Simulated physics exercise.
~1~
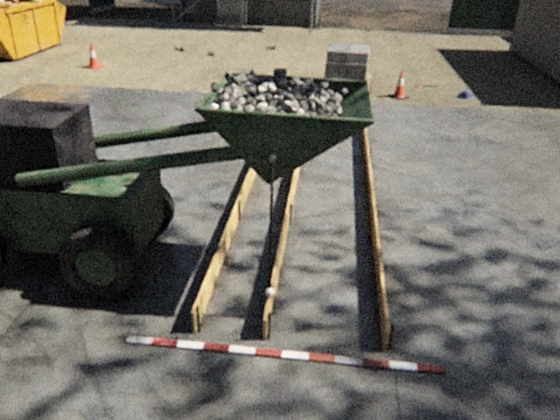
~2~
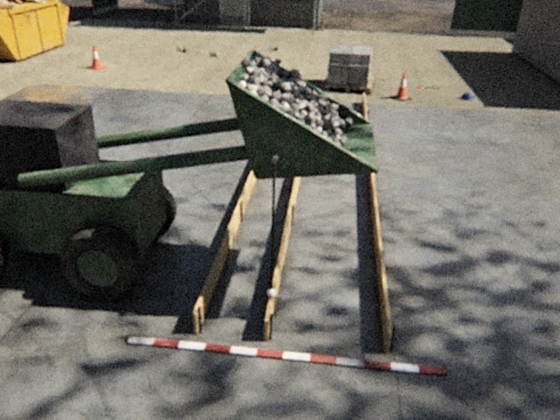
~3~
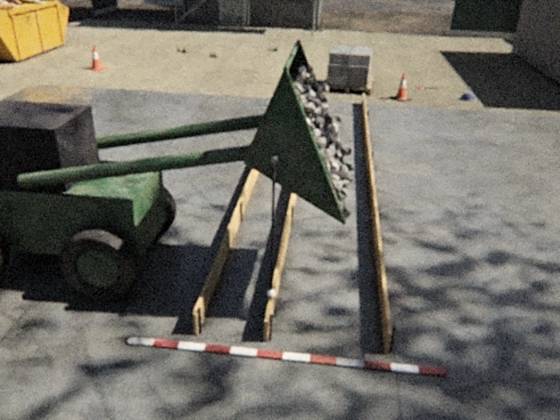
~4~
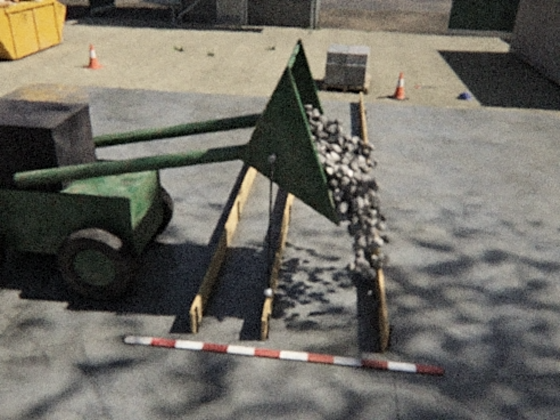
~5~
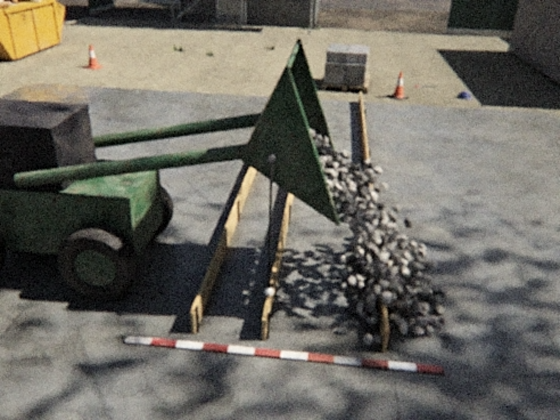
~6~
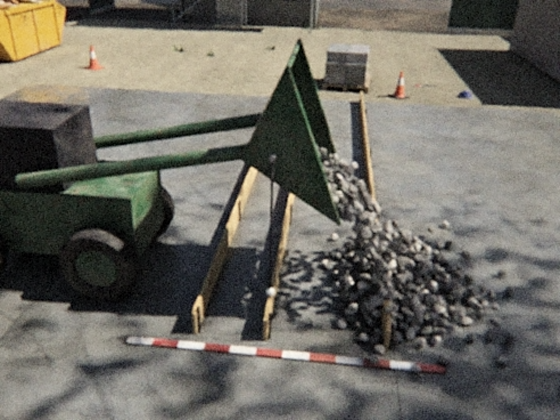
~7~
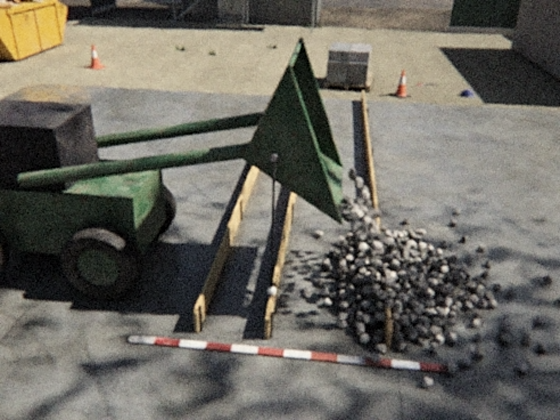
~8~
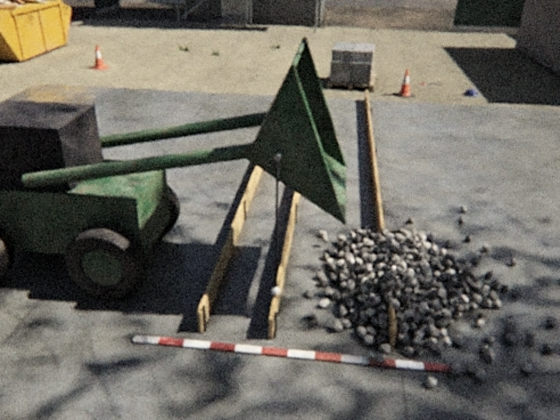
We see a green loader tip its raised bucket of grey stones forward above three wooden boards on paved ground. The stones pour out to the right and spread into a low heap over the right-hand board, while the emptied bucket stays tilted.
